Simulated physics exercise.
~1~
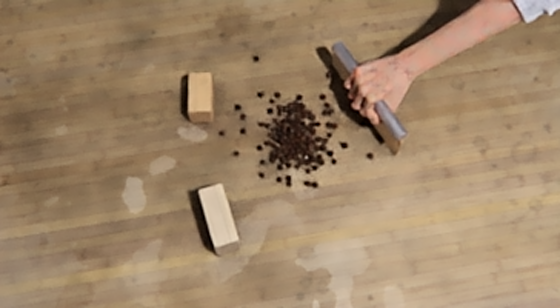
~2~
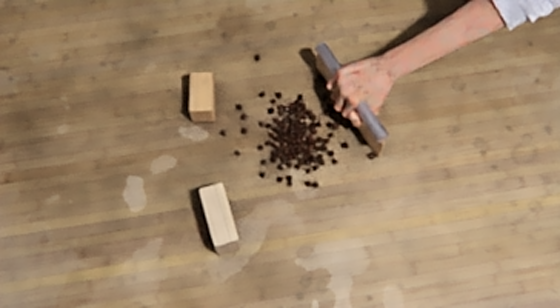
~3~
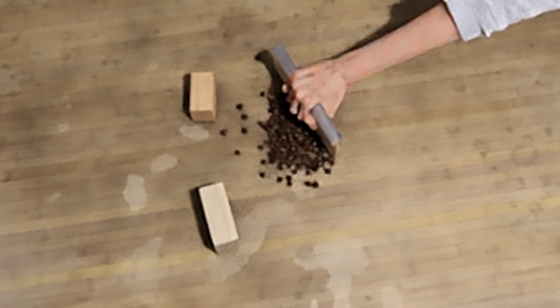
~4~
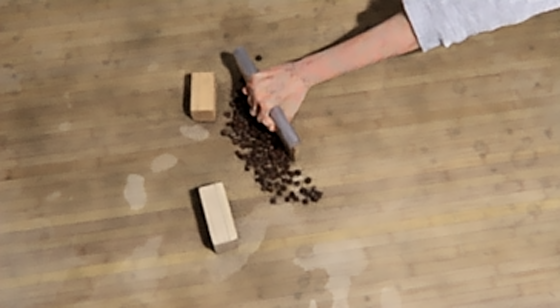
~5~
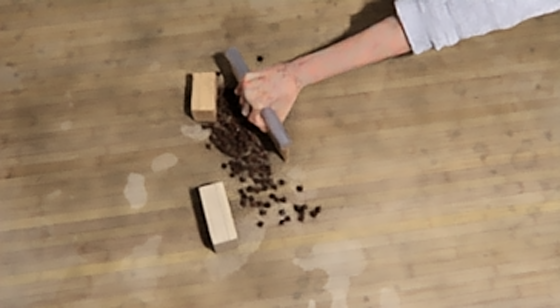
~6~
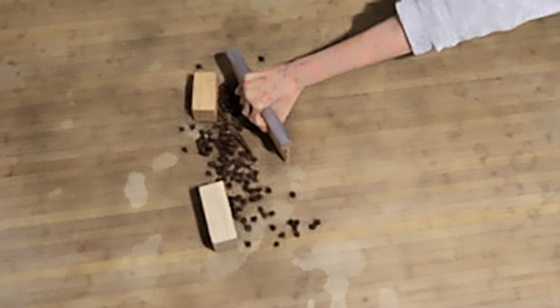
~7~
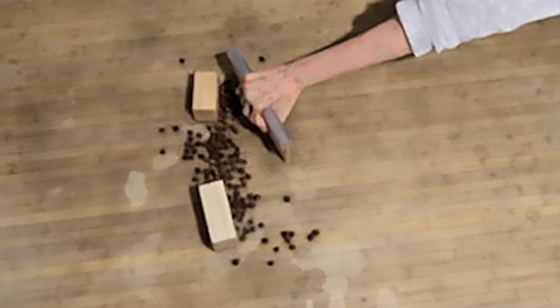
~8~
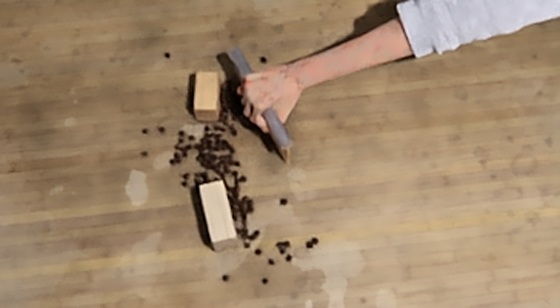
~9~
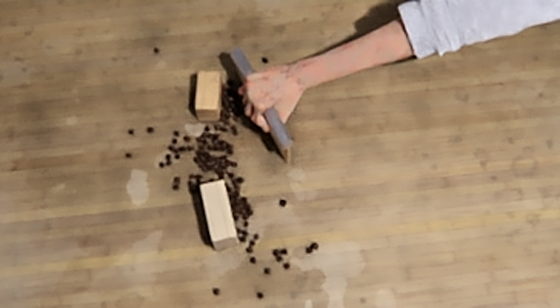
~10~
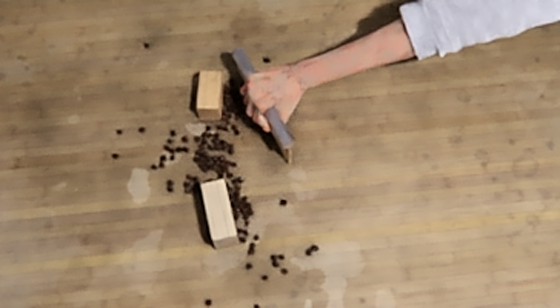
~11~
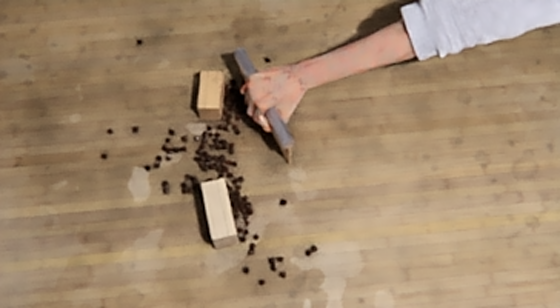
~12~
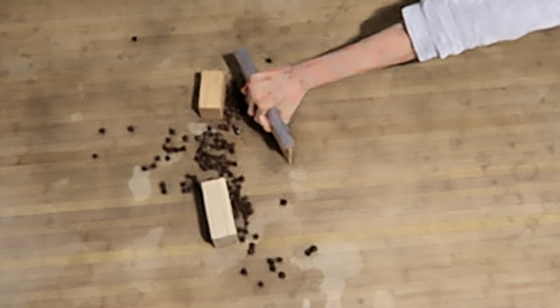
A hand in a pale sleeve, reaching in from the upper right, grips a grey scraper beside a loose pile of small dark brown balls on a worn wooden surface seen from above. Two pale wooden blocks stand to the left, one above the other, with a gap between them. The scraper sweeps left into the pile and pushes the balls toward the blocks. It stops near the upper block, while the balls spread onward and some roll through the gap. Finally, many remain clustered before and between the blocks, with a few scattered beyond and below.
